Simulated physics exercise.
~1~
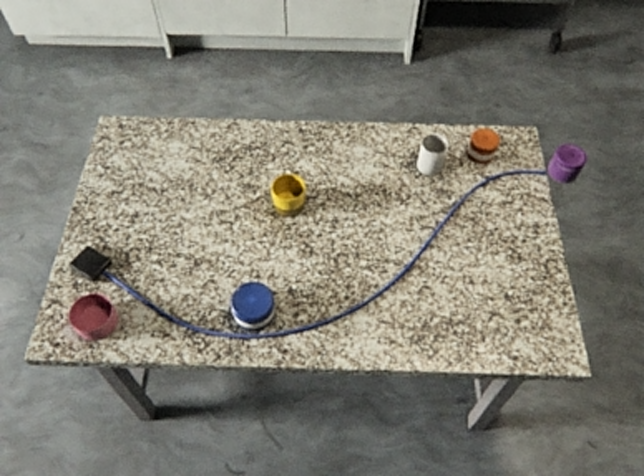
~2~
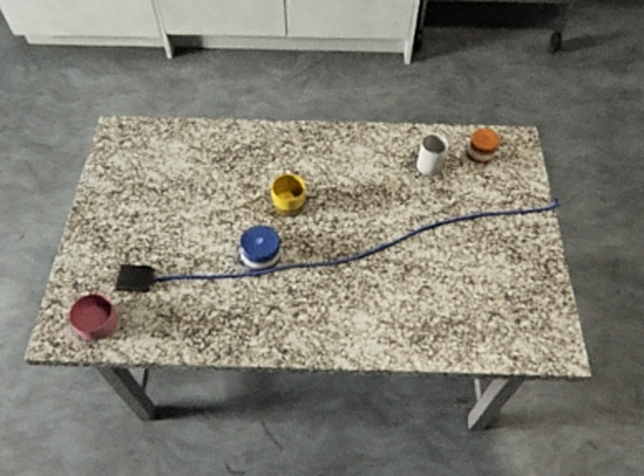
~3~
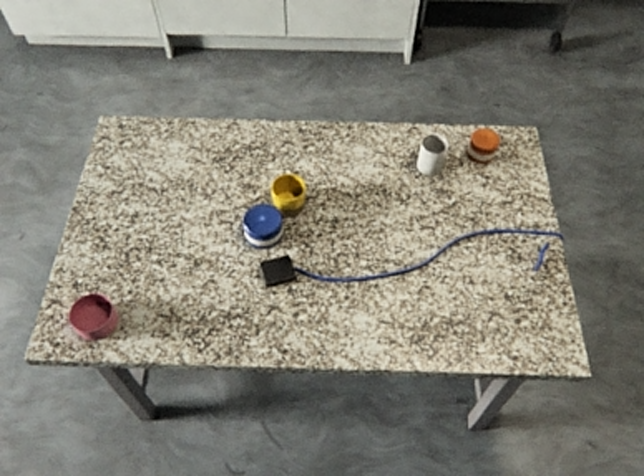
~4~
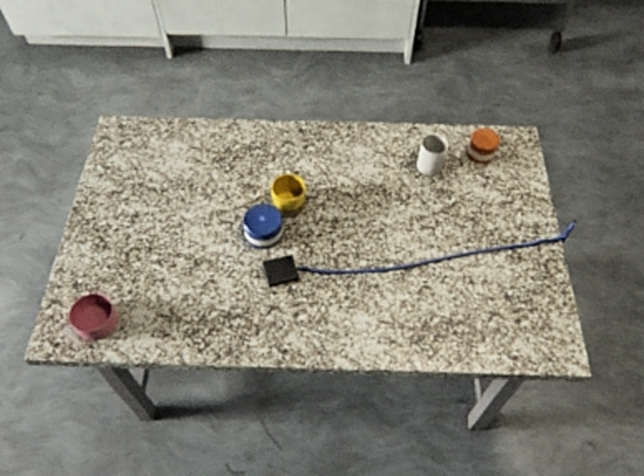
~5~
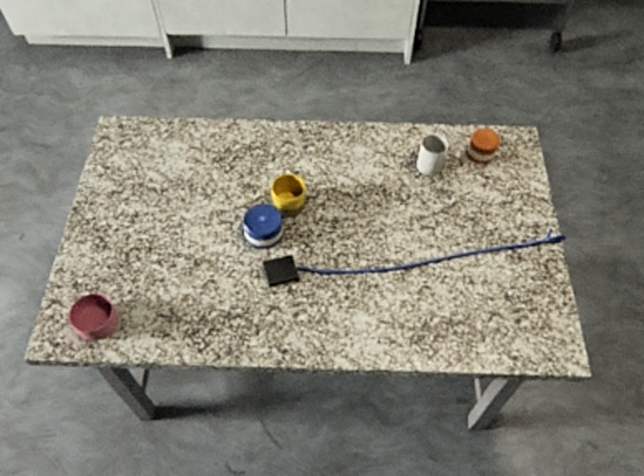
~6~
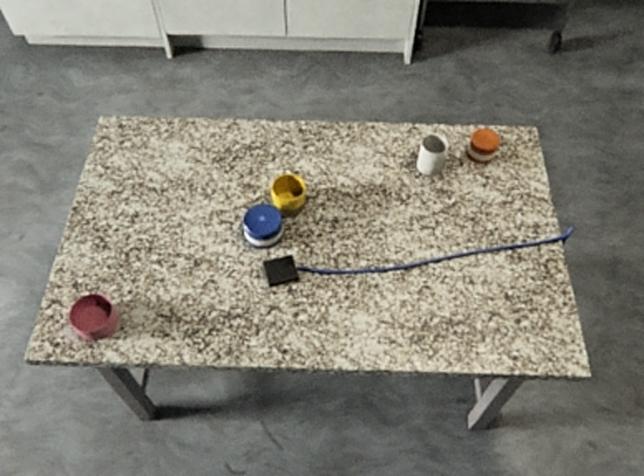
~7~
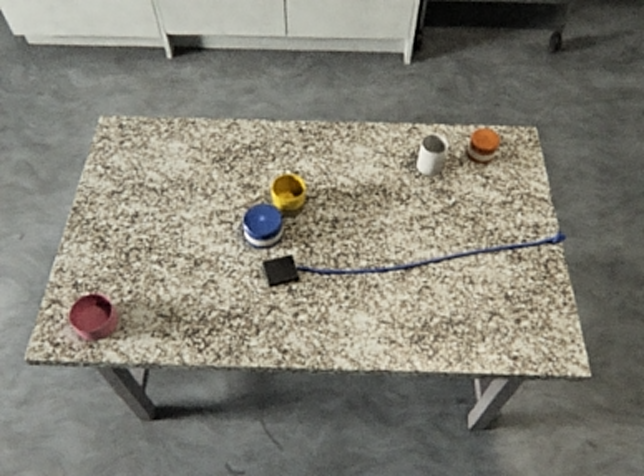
In this clip, a purple speaker goes over the right edge of a speckled table, its blue cable dragging a black phone-like block far right and sweeping a blue canister up beside the yellow mug, before the block rests near them with the cable stretched to the edge.
